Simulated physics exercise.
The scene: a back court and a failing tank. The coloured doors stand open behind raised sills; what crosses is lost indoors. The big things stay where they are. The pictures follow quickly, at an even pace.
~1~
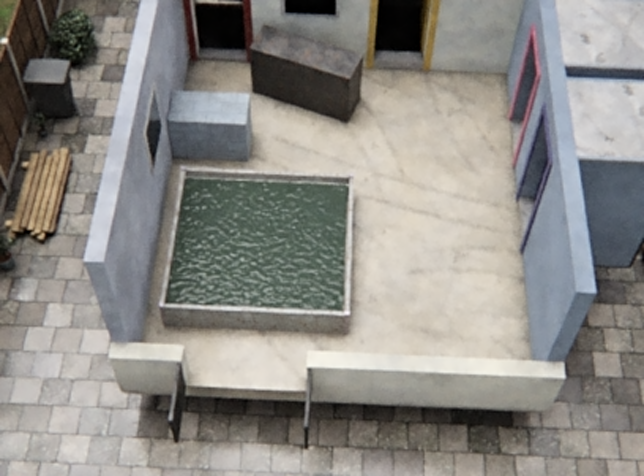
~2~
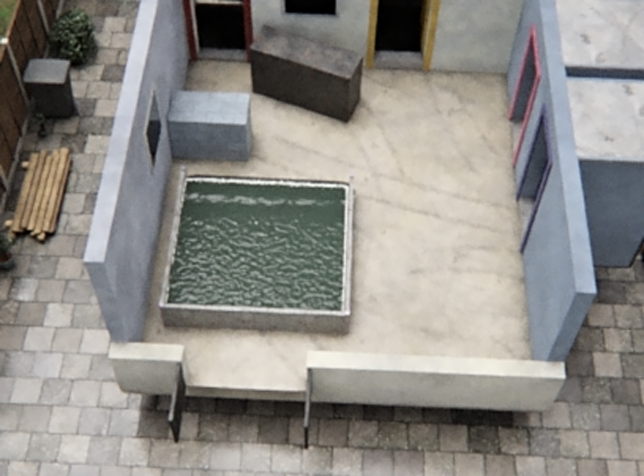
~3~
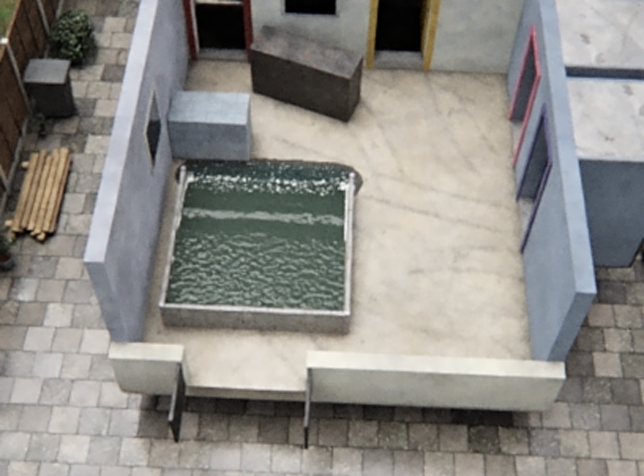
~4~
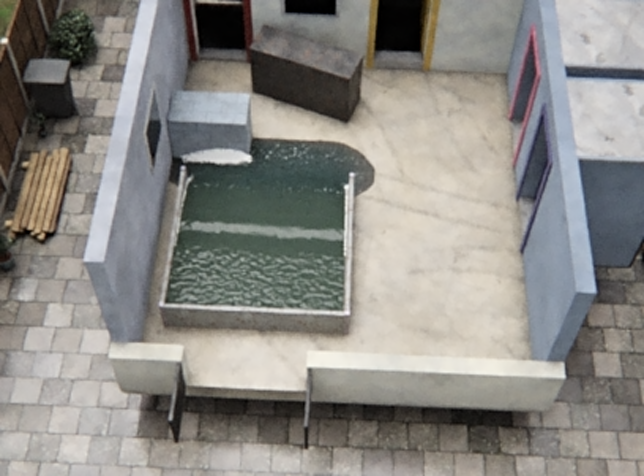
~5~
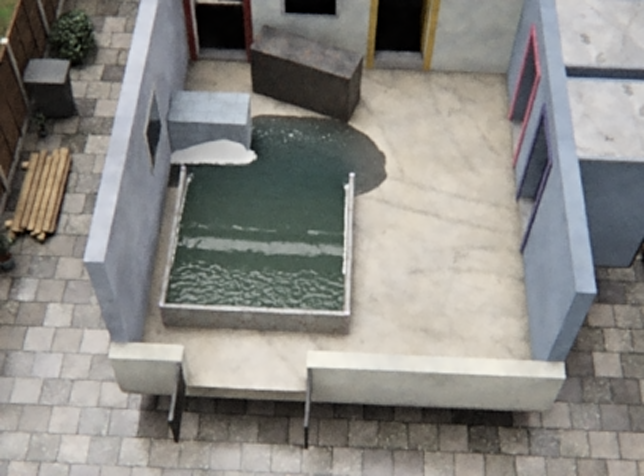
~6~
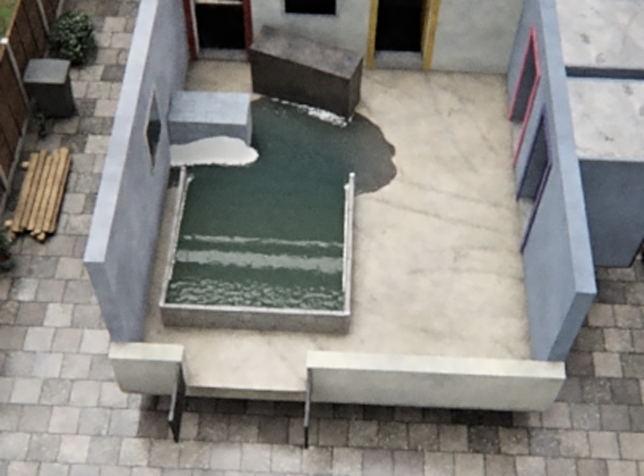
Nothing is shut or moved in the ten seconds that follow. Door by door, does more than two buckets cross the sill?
The yellow door stays under that; the pink door takes more than that; the blue door stays under that; the red door takes more than that.
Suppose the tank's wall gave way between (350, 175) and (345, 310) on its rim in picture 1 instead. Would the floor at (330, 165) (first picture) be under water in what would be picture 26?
There: Free of water.
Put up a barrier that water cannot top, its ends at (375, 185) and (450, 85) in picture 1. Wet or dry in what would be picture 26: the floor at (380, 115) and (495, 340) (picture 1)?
In that order: Flooded, free of water.
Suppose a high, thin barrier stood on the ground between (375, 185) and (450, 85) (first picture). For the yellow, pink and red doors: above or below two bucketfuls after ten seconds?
Yellow floods; pink is under; red takes more.
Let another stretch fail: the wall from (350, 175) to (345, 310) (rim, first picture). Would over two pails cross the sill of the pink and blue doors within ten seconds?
My reading: Pink goes over, blue floods.
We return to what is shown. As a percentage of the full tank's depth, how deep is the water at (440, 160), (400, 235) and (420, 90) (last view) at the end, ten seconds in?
Roughly 12, 2 and 16 per cent, in turn.
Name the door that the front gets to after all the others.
It is the door marked blue.
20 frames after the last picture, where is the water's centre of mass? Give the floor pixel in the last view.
Near (288, 182).
A moment on, water covers 25 % of the floor; the yellow door not reached, the pink door not reached, the blue door not reached, the red door not reached.
Next, water covers 40 % of the floor; the yellow door wet at the sill, nothing in, the pink door not reached, the blue door not reached, the red door wet at the sill, nothing in.
Then, water covers 60 % of the floor; the yellow door wet at the sill, nothing in, the pink door over two buckets in, the blue door not reached, the red door over two buckets in.
Later, water covers 85 % of the floor; the yellow door wet at the sill, nothing in, the pink door far over two buckets in, the blue door wet at the sill, nothing in, the red door far over two buckets in.
In the end, water covers 95 % of the floor; the yellow door wet at the sill, nothing in, the pink door far over two buckets in, the blue door wet at the sill, nothing in, the red door far over two buckets in.
